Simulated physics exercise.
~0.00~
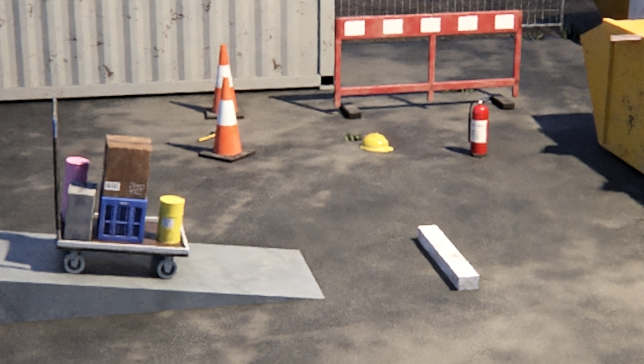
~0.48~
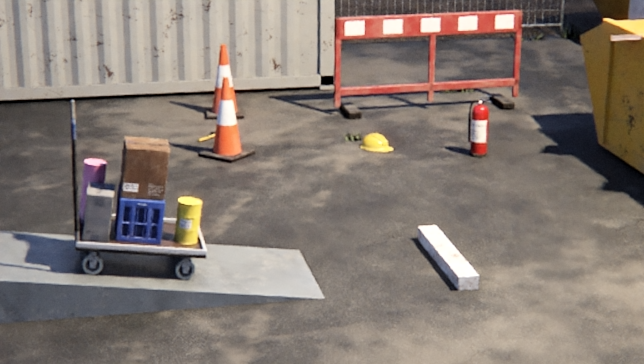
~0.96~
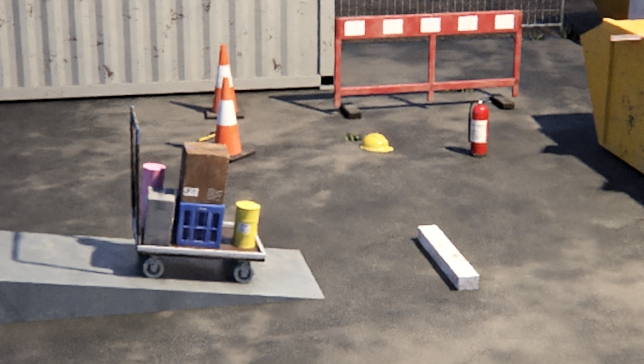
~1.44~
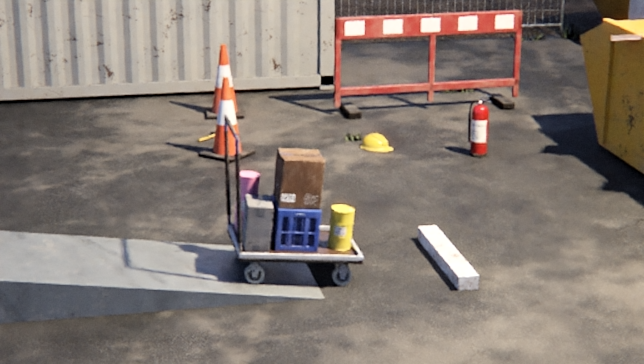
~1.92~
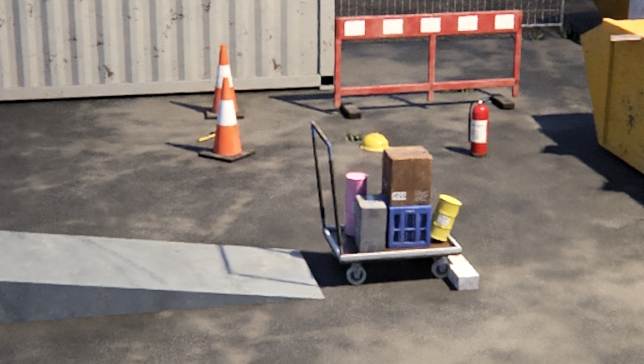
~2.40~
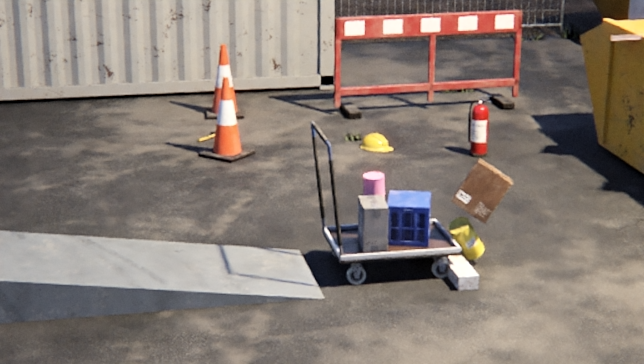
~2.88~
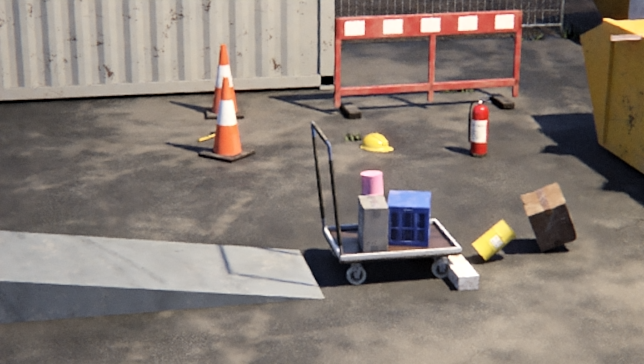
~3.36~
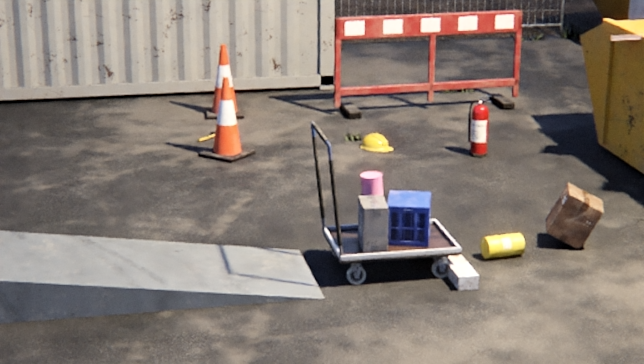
A loaded trolley rolled down a ramp to the right and stopped dead against a white kerb, throwing its brown box and yellow canister onto the ground, while the blue crate, grey box and pink canister stayed aboard, still upright.
